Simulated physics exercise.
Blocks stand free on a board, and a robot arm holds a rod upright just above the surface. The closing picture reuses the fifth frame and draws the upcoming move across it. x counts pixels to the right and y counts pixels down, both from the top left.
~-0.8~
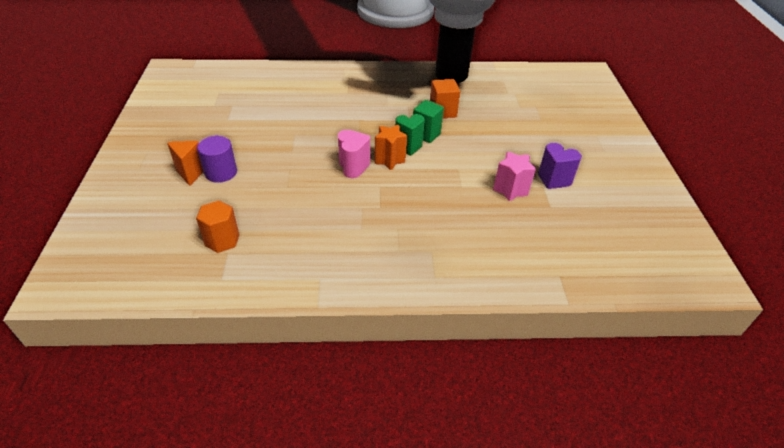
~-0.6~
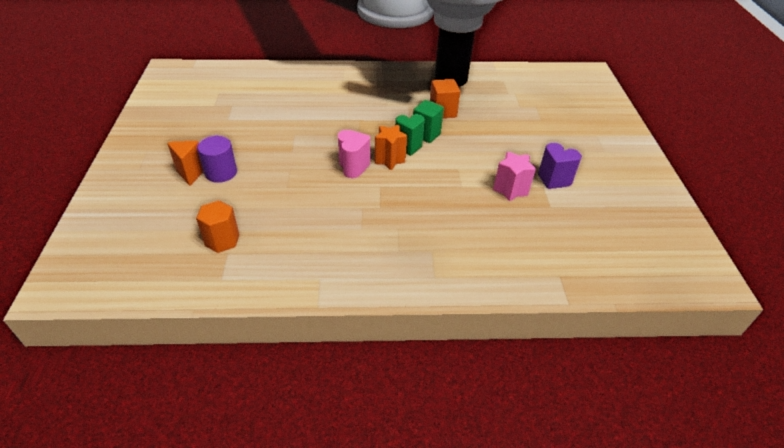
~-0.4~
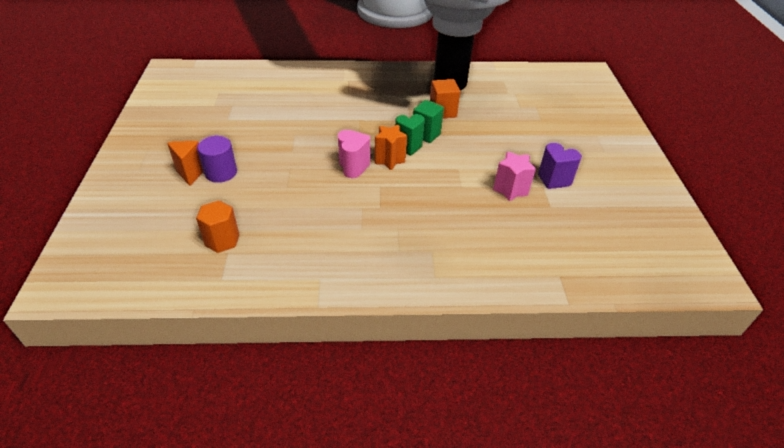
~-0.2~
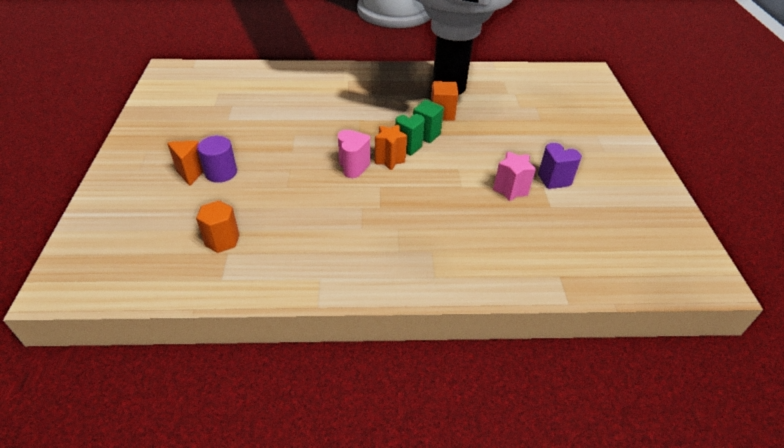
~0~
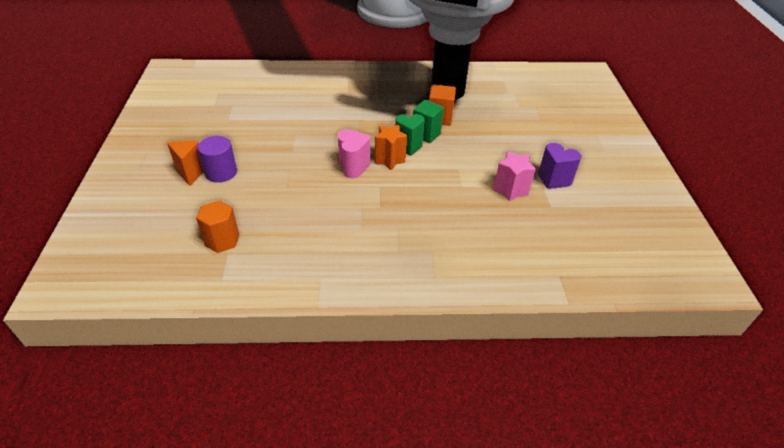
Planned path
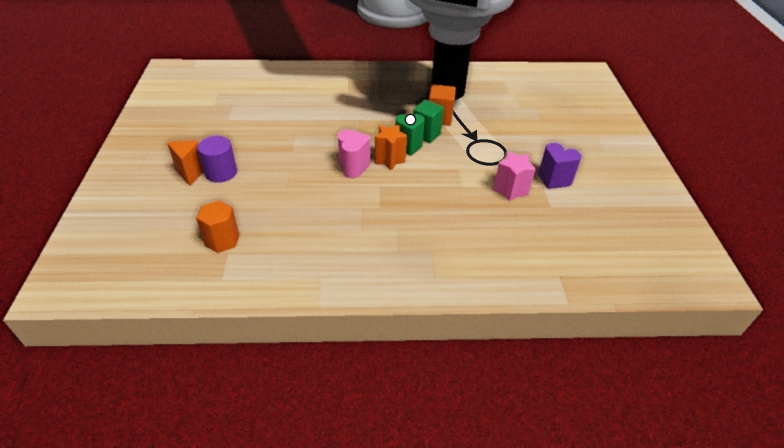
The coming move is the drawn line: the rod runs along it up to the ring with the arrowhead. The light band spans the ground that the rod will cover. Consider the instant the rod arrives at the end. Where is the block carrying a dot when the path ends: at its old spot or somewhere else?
Its place changes.
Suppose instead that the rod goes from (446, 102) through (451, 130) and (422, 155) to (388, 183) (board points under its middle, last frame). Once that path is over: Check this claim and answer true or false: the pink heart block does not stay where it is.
This is true.
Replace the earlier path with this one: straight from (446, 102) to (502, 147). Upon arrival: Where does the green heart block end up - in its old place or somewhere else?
By the end it is where it was.
Path on the board, from (446, 102) via (464, 126), ending at (487, 152); the dot is on the green heart block.
The first path, step by step. One third of the way, rod at (459, 108); orange star-shaped block at (387, 134); green heart block at (404, 122), turned 15° clockwise; green square at (426, 114), turned 15° clockwise; orange square at (445, 106), turned 40° clockwise.
Two thirds of the way, rod at (473, 124); orange star-shaped block at (383, 135), turned 15° anticlockwise; green heart block at (399, 124), turned 25° clockwise; green square at (424, 119), turned 30° clockwise; orange square at (448, 115), turned 60° clockwise.
At the end, rod at (489, 141); orange star-shaped block at (383, 135), turned 15° anticlockwise; green heart block at (399, 124), turned 25° clockwise; green square at (424, 119), turned 30° clockwise; orange square at (448, 115), turned 60° clockwise; purple heart block in place.
